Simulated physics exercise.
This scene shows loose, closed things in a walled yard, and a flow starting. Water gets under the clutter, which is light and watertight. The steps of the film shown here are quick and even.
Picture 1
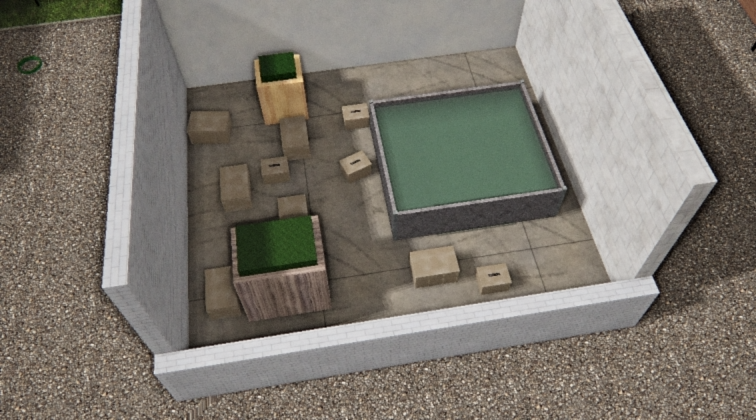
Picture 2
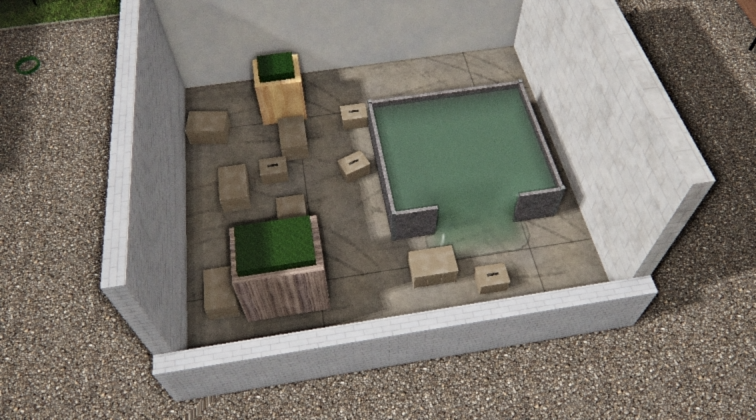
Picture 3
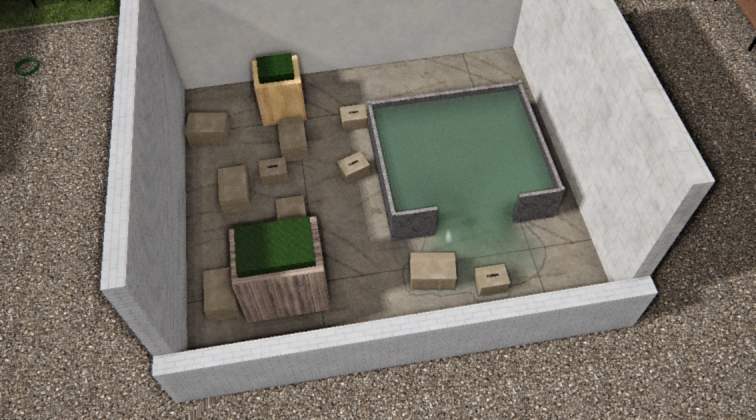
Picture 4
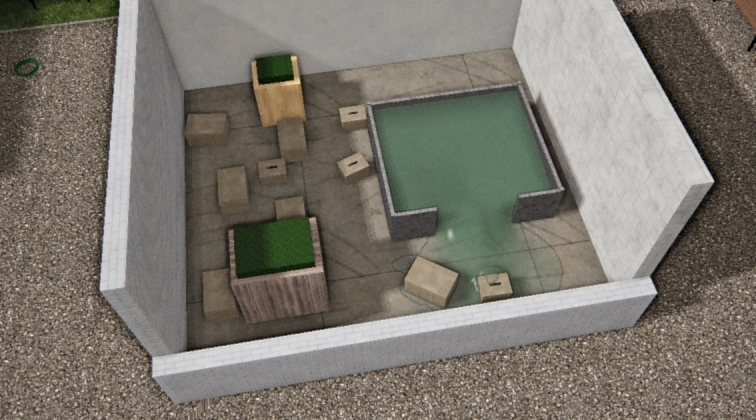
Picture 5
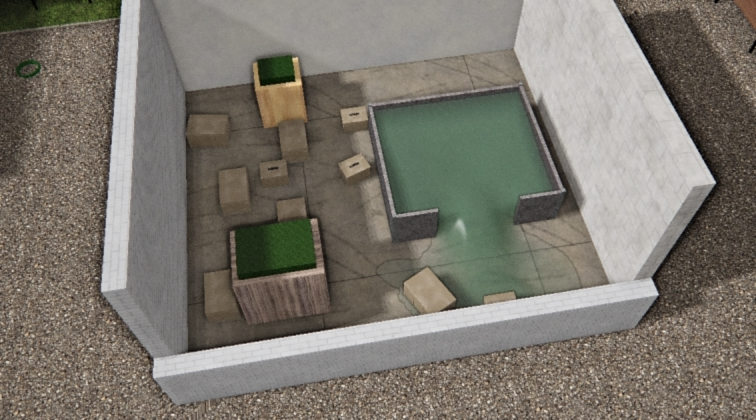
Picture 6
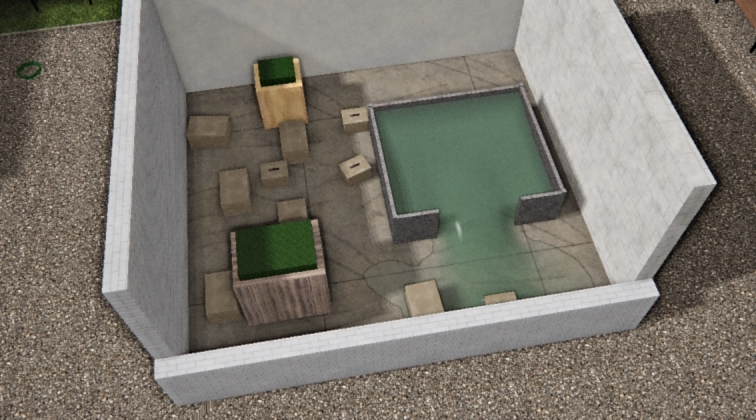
Green water poured out through a gap that opened in the front wall of a raised stone pool, spread across the paved yard, and pushed two nearby tan boxes toward the low front wall.
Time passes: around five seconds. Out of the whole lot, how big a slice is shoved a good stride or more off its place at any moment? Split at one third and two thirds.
A slice from one third to two thirds.
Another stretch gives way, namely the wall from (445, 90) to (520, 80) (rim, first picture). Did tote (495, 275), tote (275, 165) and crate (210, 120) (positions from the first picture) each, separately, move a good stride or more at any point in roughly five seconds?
First stays short of it, second covers that distance, third covers that distance.
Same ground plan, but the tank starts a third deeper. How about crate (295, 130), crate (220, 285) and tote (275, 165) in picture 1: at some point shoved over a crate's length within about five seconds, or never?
First: Falls short; second: Falls short; third: Falls short.
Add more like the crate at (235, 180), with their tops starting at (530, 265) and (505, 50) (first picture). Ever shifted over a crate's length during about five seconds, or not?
Result, in sequence - displaced that far / displaced that far.
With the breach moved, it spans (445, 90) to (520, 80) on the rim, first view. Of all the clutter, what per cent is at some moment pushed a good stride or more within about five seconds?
About 50 per cent.
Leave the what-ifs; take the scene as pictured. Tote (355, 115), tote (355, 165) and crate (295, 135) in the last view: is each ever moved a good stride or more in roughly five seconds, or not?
Here's how it goes one after another: Remained close, remained close and remained close.
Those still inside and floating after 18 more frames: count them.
I get 2.
A moment on, 1 of 10 are well off their spots; 1 afloat.
Next, 1 of 10 are well off their spots; 1 afloat.
Later, 1 of 10 are well off their spots; 2 afloat.
In the end, 4 of 10 are well off their spots, and 4 have been at some point; 5 afloat.
